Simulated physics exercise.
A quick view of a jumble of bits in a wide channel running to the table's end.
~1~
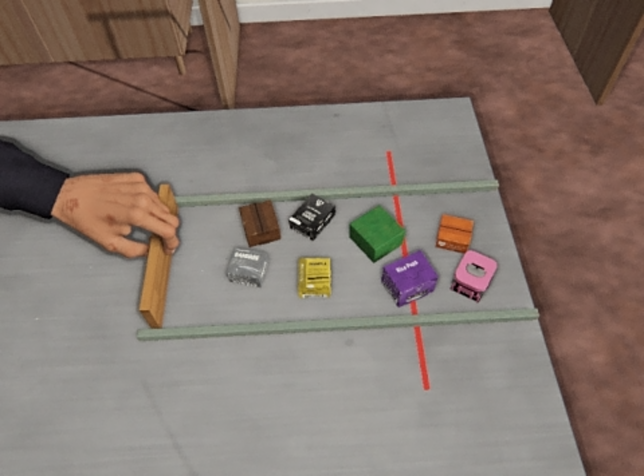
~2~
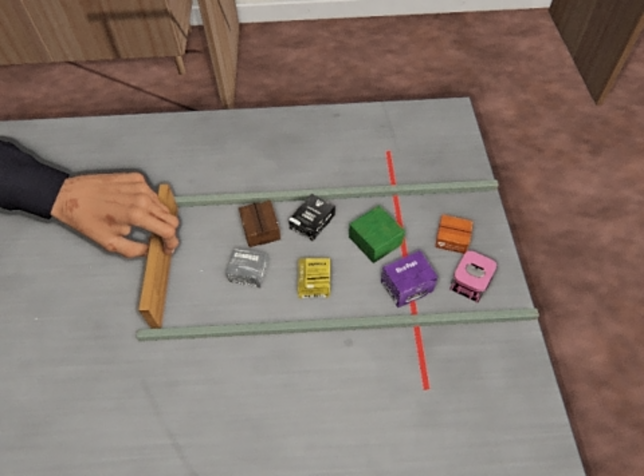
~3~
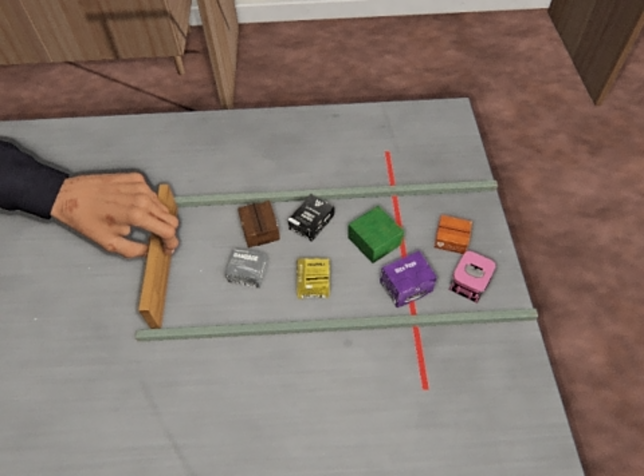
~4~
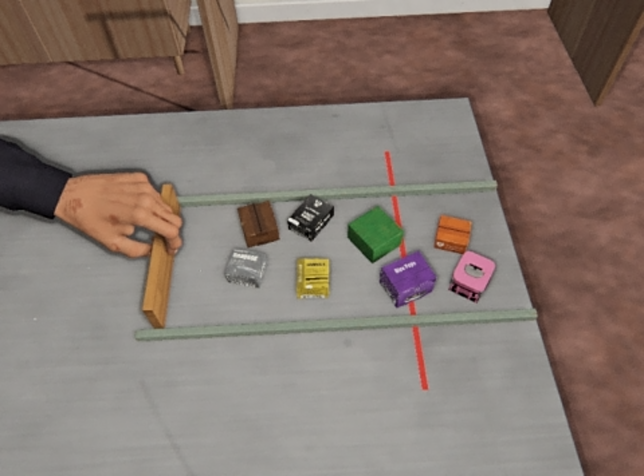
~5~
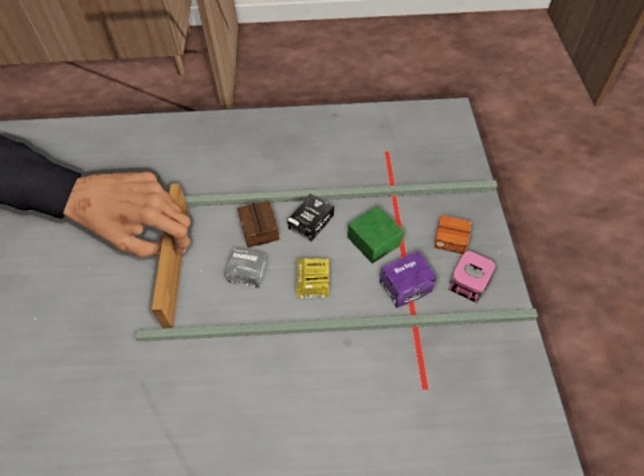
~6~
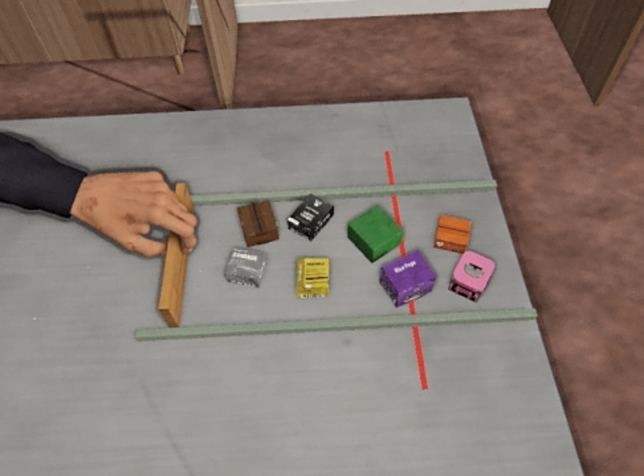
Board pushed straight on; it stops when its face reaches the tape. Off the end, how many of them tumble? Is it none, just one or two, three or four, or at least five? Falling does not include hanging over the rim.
The number that drop off is none.
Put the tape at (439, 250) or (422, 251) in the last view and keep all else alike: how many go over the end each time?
Counts per try: 2 and 0.
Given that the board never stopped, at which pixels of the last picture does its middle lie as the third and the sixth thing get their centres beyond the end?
I'd say close to (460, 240), then close to (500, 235).
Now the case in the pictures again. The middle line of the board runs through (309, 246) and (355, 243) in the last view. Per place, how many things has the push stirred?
Counts: 5 and 6.
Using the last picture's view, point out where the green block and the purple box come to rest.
The green block stops around (457, 241); the purple box around (468, 287).
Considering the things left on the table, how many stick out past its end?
The number overhanging is 0.
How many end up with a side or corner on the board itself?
So the total is 3.
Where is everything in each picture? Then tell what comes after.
In the first frame, pink case (473, 276); orange box (454, 234); purple box (409, 279); board (161, 254); tape (405, 252).
In the second frame, orange box (454, 234); green block (376, 234).
In the third frame, purple box (408, 280); grey box (247, 268).
In the fourth frame, pink case (472, 277); black box (311, 218).
In the fifth frame, orange box (453, 235); yellow box (313, 279).
In the sixth frame, pink case (471, 276); orange box (452, 234); purple box (407, 279); board (178, 252); tape (403, 252).
Soon after, none off yet; pink case at rest near (471, 276); orange box at rest near (452, 234); purple box at rest near (407, 279).
Then, none off yet; pink case at rest near (473, 276); orange box at rest near (455, 234); purple box moved a little near (428, 281).
At rest, the number that fall off is zero.
